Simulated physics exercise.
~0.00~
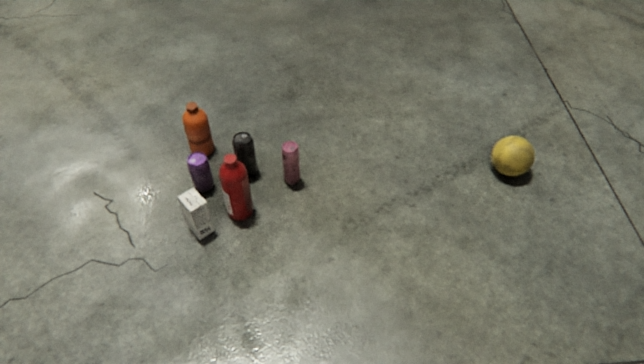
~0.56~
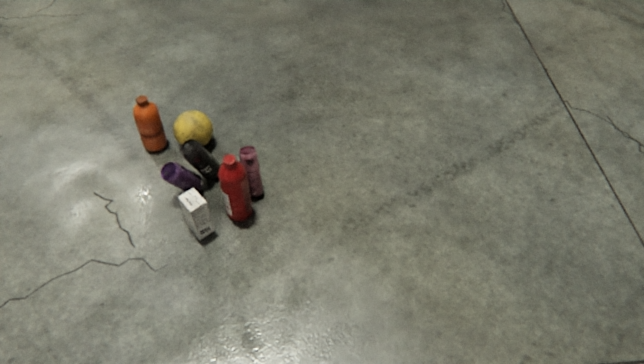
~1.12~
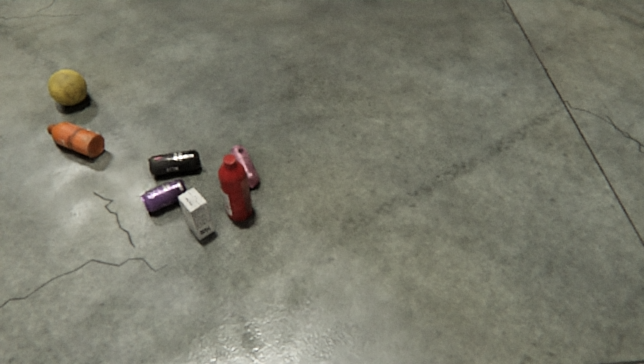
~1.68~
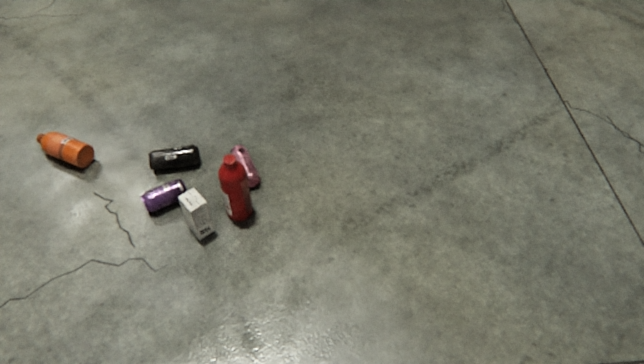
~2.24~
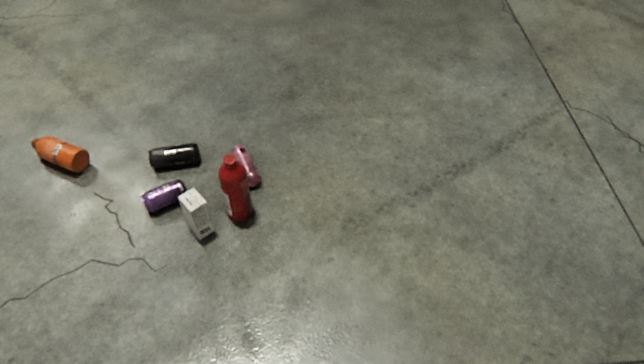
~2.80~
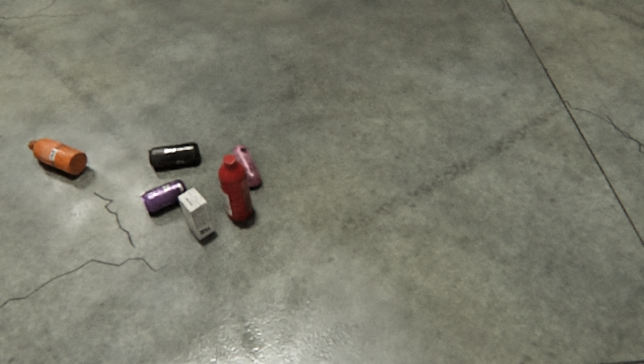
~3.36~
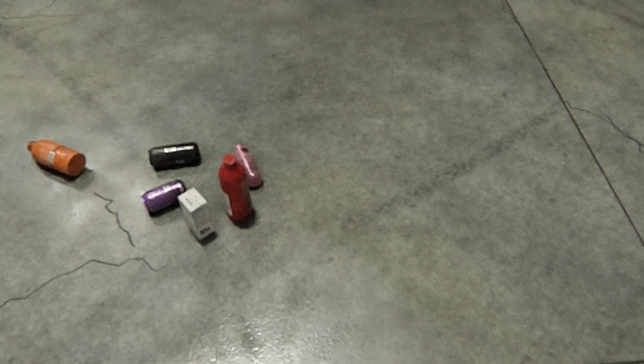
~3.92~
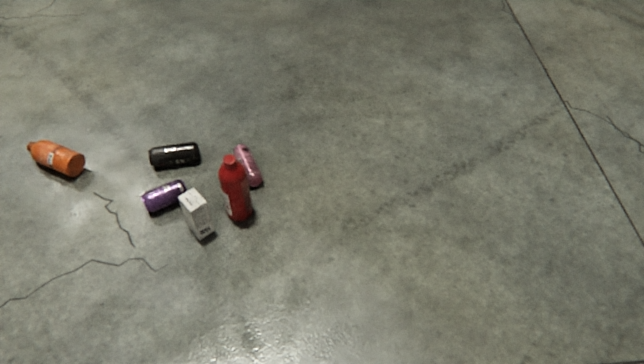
A tall red bottle stands on a cracked grey concrete floor, seen from above, with a white carton to its left, an orange bottle behind, and purple, black and pink cans around it. A yellow ball sits apart at the right. The ball rolls left into the group, tipping the three cans and shoving the orange bottle left. It continues to the upper left and out of view, as the orange bottle topples and the cans settle on their sides. The orange bottle shifts slightly, then rests at the far left, while the red bottle and carton still stand.
